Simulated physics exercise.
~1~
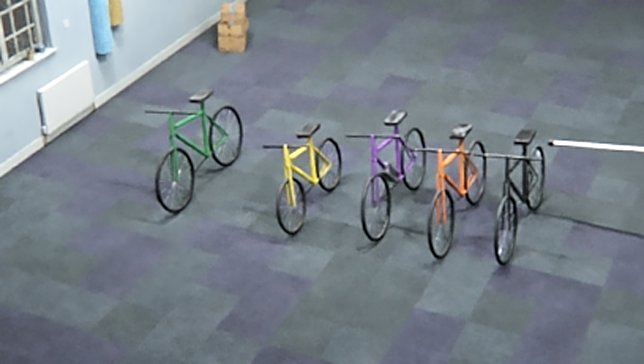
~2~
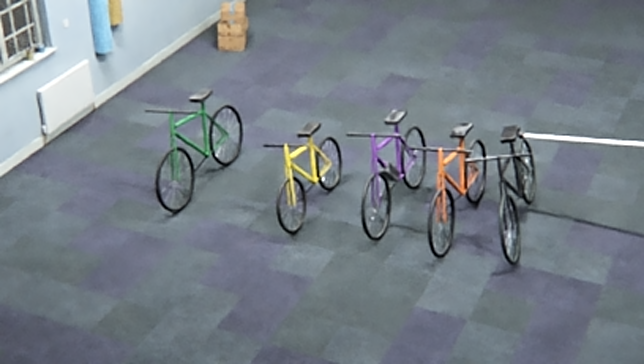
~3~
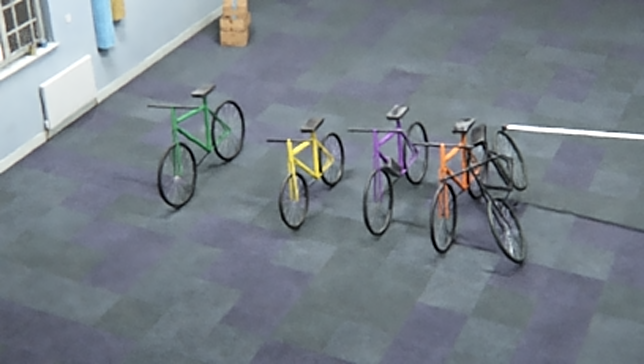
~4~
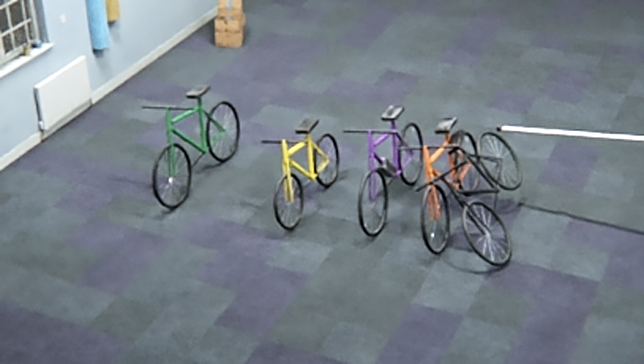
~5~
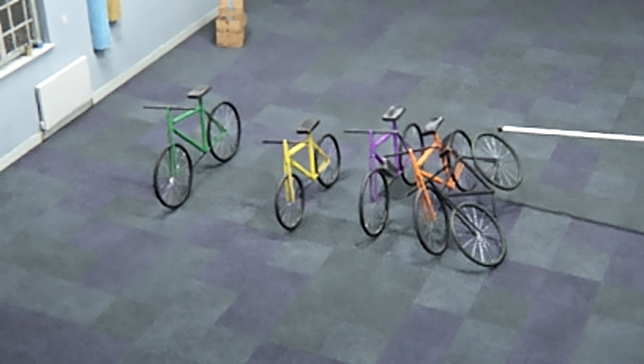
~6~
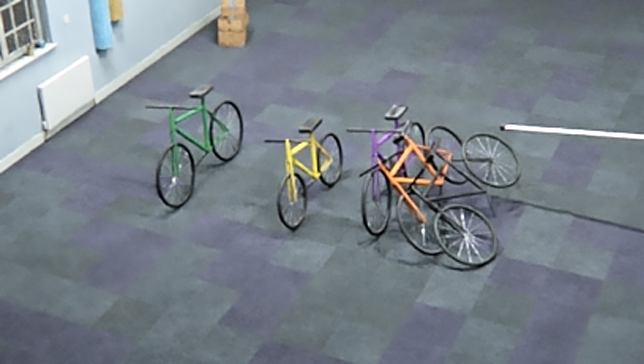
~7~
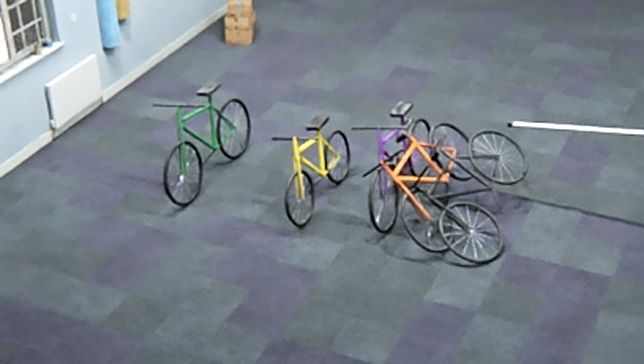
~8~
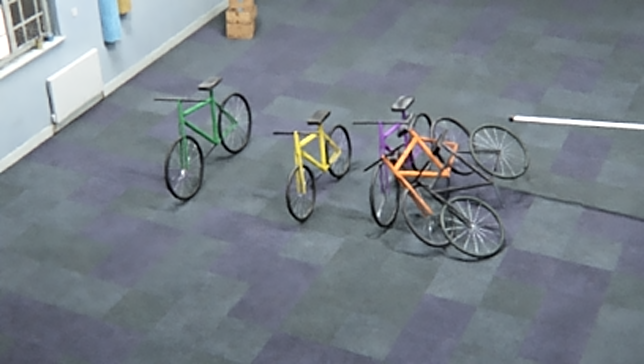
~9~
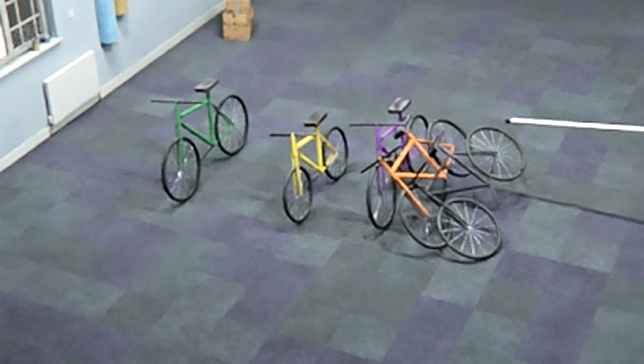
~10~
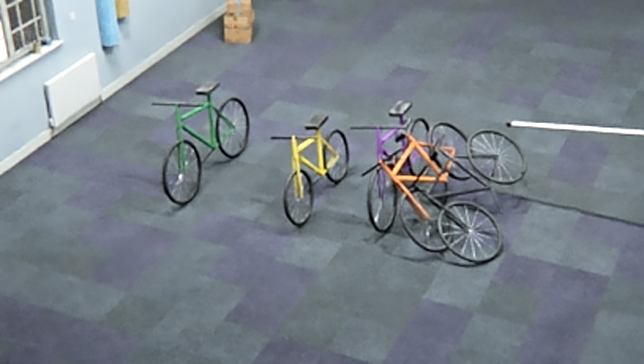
Black bicycle tipping left beside a pole and knocking the orange one into the purple, while purple, yellow and green stay standing.
